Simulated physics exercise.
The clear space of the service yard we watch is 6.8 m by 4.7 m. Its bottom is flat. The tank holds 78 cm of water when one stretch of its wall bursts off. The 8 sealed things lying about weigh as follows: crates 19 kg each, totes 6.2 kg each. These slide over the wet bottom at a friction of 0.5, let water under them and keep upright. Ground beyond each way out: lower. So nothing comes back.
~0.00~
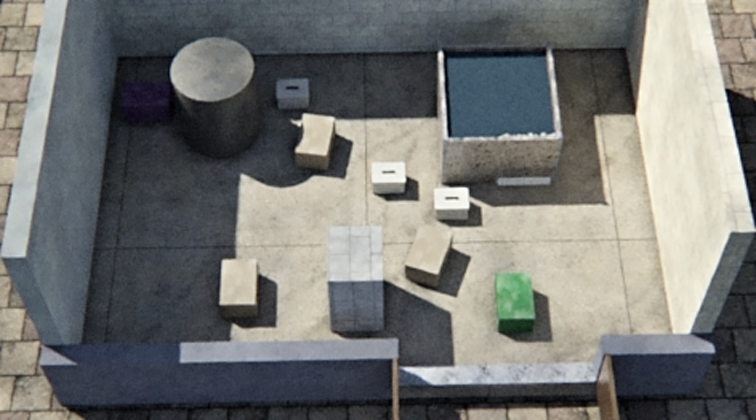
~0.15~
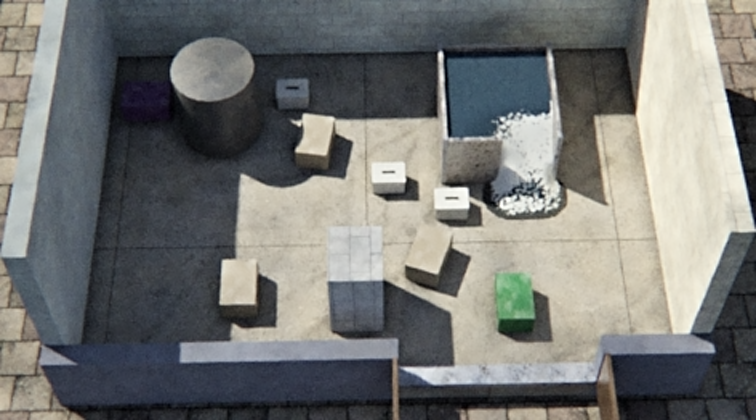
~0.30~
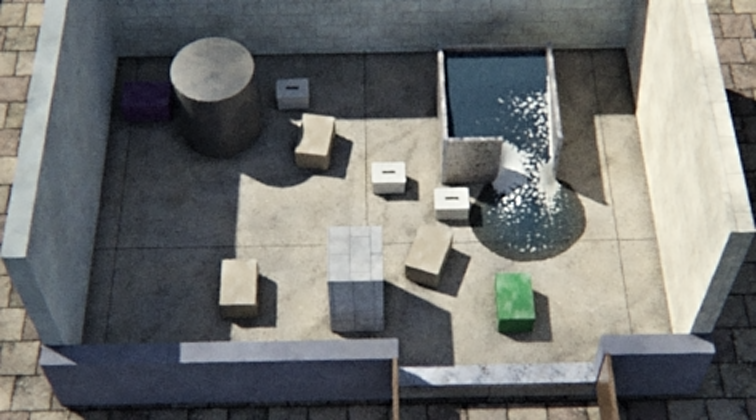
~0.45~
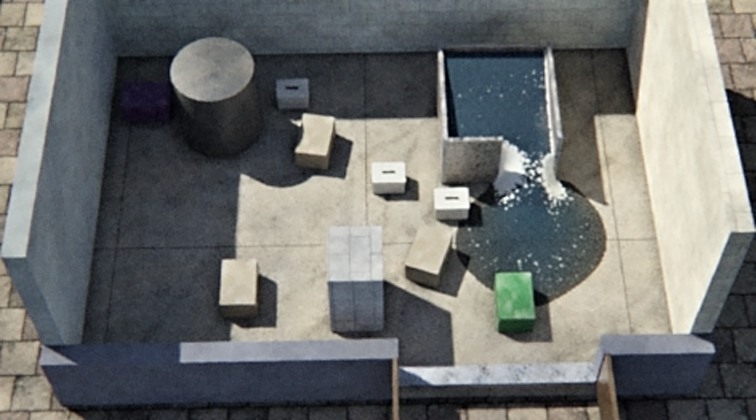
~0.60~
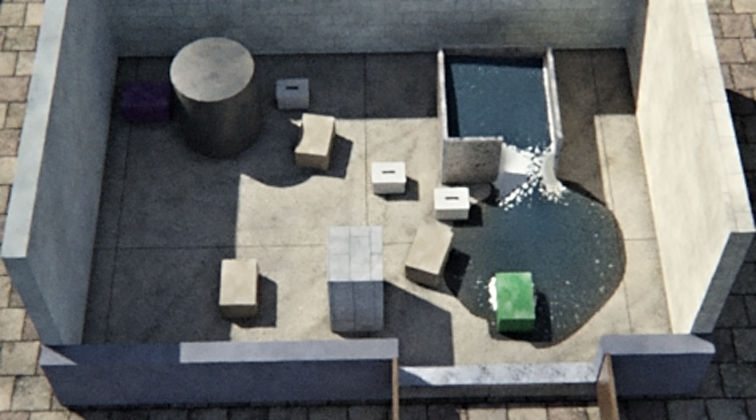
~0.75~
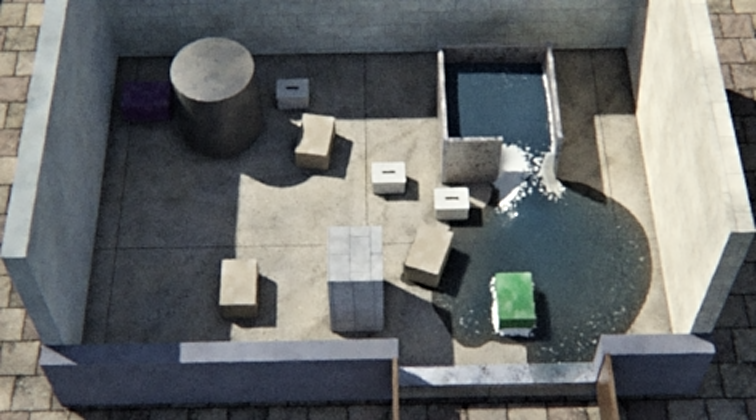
In a walled yard, water pours from an opened tank and spreads around a green crate.
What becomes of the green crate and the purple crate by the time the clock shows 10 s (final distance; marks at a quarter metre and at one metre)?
In the end the green crate strays a long way, the purple crate lingers near its start.
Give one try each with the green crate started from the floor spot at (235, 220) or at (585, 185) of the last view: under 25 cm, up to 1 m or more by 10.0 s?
I'd expect that it remains where it was first and remains where it was second.
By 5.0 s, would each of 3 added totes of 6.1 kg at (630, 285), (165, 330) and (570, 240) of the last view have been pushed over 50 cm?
Spot by spot, in turn: Exceeds it, falls short, exceeds it.
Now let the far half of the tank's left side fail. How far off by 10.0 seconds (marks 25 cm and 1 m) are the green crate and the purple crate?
Then the green crate barely shifts, the purple crate gets carried off.
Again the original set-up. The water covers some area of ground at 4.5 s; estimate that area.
About 14 m2.
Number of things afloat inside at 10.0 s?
Total: 0.
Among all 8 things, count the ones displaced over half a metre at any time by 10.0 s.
Answer: 1.
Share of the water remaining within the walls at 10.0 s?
About 38 in a hundred parts of the water.
After 2.0 s the green crate has gone out; the purple crate is near (146, 94), 0.0 m from its start, aground; 1 of 8 are out; 0 afloat.
After 4.5 s the green crate has gone out; the purple crate is near (146, 94), 0.0 m from its start, aground; 1 of 8 are out; 0 afloat.
After 7.0 s the green crate has gone out; the purple crate is near (146, 94), 0.0 m from its start, aground; 1 of 8 are out; 0 afloat.
After 10.0 s the green crate has gone out; the purple crate is near (146, 94), 0.0 m from its start, aground; 1 of 8 are out; 0 afloat.
